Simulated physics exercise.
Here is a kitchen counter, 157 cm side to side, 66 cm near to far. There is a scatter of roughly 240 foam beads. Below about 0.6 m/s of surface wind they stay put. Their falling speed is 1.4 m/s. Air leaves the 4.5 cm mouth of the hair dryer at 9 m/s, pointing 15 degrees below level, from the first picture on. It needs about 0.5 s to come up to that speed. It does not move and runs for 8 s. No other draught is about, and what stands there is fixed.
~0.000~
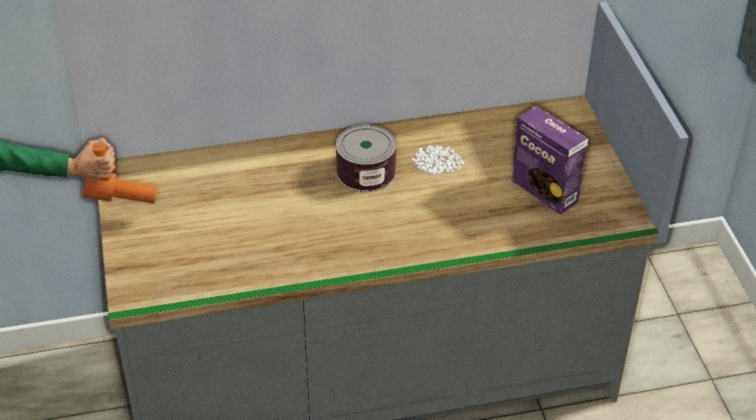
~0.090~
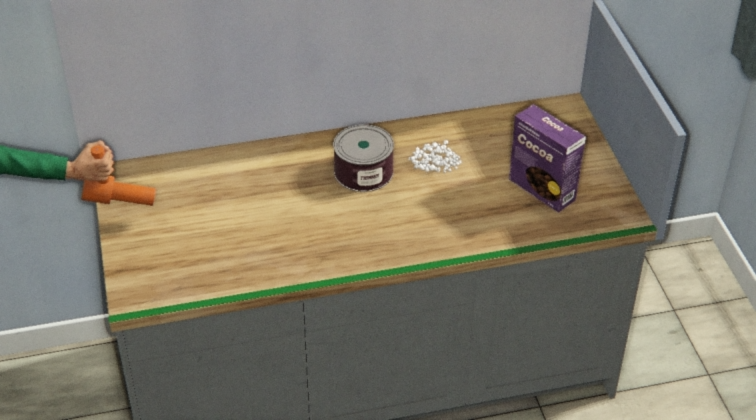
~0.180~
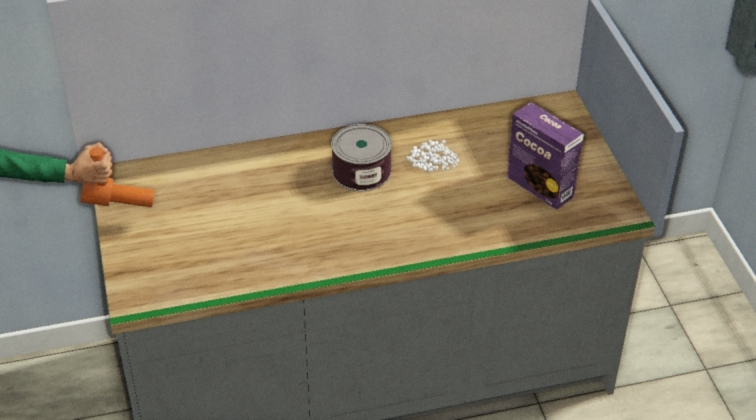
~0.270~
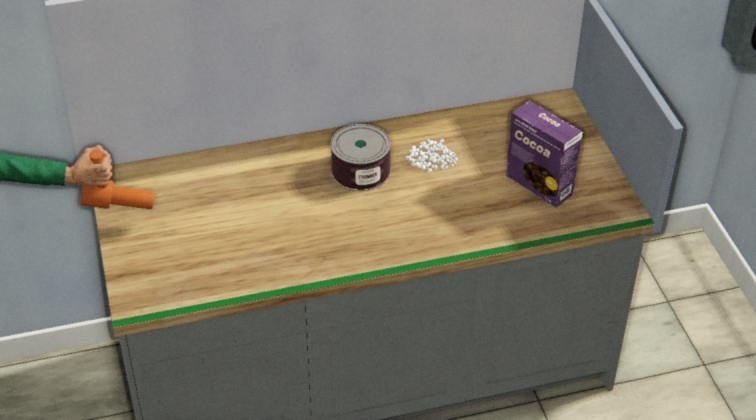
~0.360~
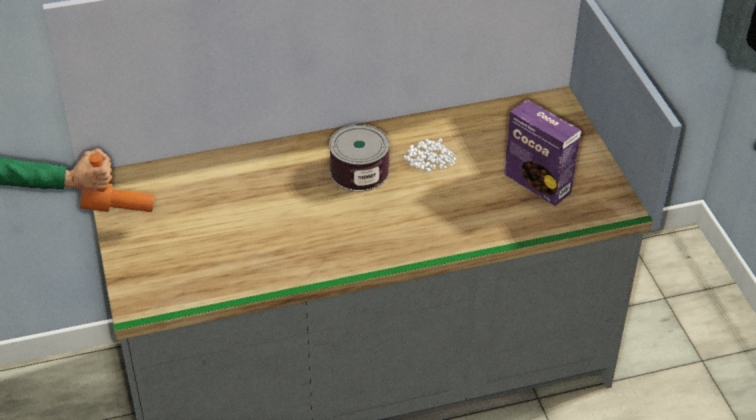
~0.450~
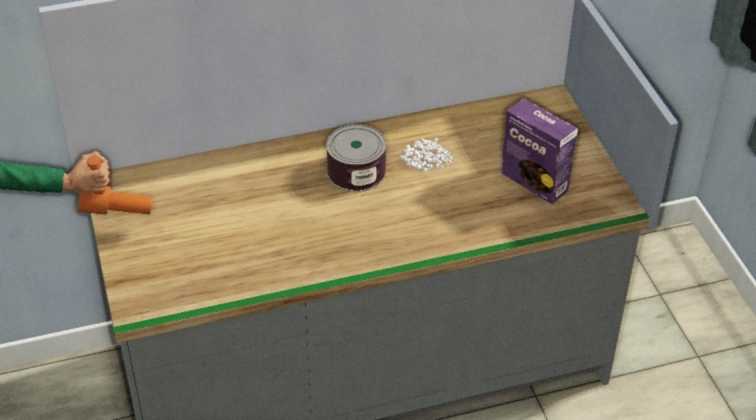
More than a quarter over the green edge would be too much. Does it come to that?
More than a quarter over the green edge: No.
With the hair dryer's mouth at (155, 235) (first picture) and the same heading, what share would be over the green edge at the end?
Then about 0 %.
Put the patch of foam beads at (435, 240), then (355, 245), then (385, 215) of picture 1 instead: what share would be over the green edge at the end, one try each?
In that order: 100 %, 100 %, 70 %.
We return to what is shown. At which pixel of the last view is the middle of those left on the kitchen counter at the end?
Around (456, 140).
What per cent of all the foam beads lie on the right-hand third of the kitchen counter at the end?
About 60 %.
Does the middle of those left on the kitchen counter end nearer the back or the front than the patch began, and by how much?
To the back, by about 5 cm.
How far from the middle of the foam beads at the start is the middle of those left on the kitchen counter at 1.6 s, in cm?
About 0 cm.
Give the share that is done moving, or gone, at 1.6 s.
About 20 %.
After 1.6 s, 82 % are on the move or not yet settled, 0 % are over the green edge; the middle of those still in play is near (431, 154).
After 2.6 s, 78 % are on the move or not yet settled, 0 % are over the green edge; the middle of those still in play is near (435, 147).
After 4.4 s, 70 % are on the move or not yet settled, 0 % are over the green edge; the middle of those still in play is near (437, 145).
After 8.0 s, at the end, 0 % are over the green edge; the middle of those still in play is near (456, 140).
